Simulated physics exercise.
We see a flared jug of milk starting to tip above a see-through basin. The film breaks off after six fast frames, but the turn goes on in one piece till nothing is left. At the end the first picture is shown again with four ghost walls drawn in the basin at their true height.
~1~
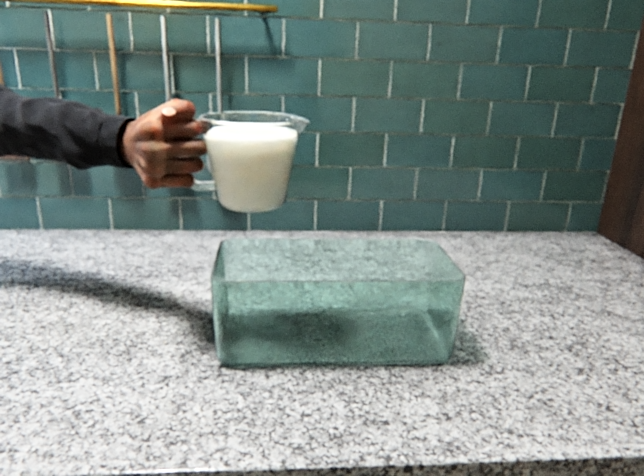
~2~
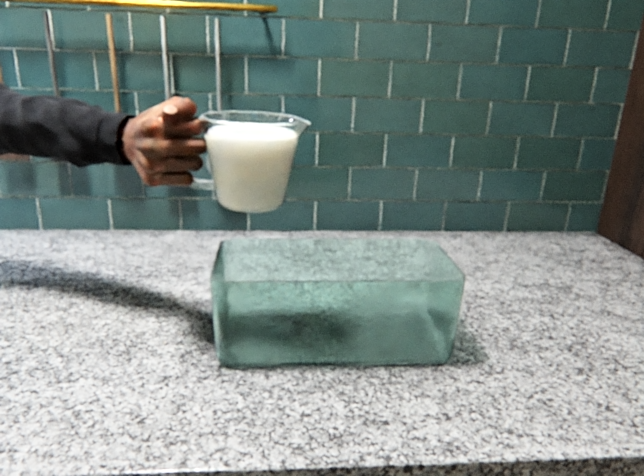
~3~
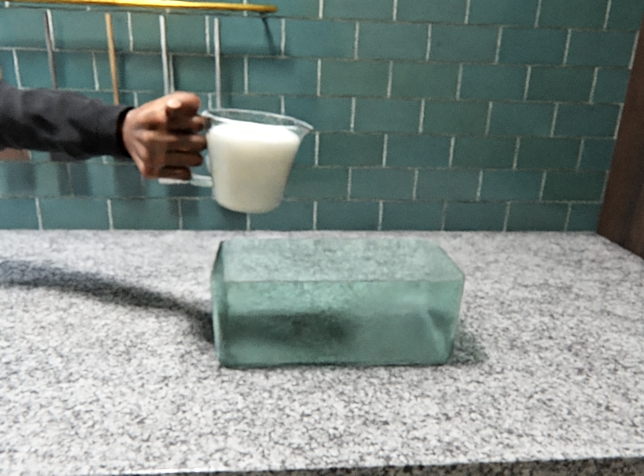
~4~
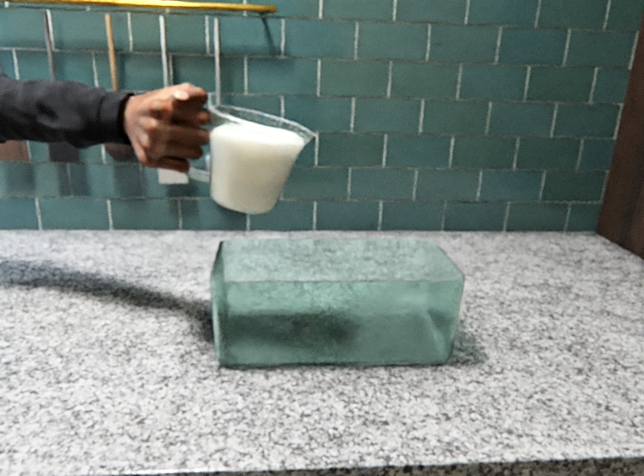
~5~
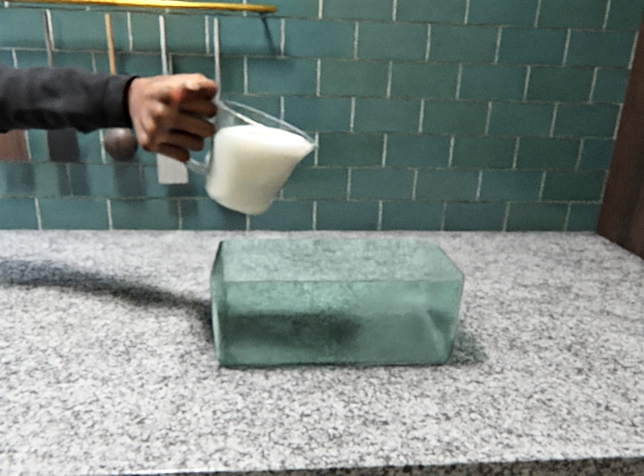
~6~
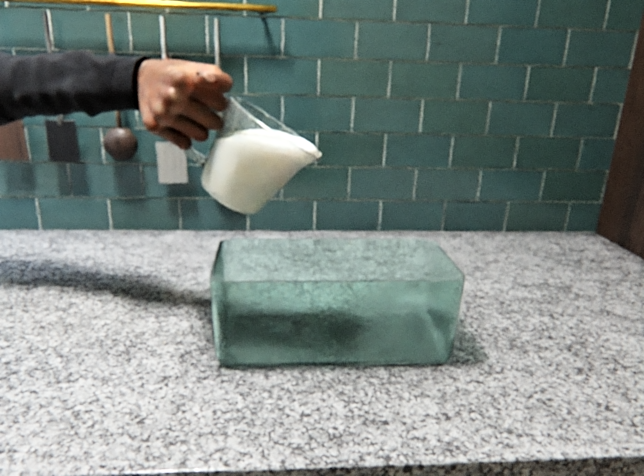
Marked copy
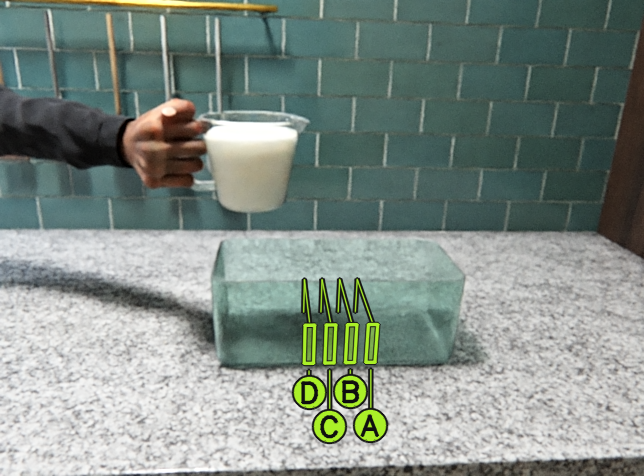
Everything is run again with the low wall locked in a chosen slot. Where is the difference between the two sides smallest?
Choose B.
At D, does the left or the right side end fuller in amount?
The right one.
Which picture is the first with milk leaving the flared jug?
Picture 6.
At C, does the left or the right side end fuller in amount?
The right side.
On the marked copy, A at (370, 369); B at (350, 369); C at (329, 370); D at (309, 370).
For place A, about 86 % ends left of the wall and 12 % right of it.
For place B, about 50 % ends left of the wall and 48 % right of it.
For place C, about 7 % ends left of the wall and 92 % right of it.
For place D, about 3 % ends left of the wall and 96 % right of it.
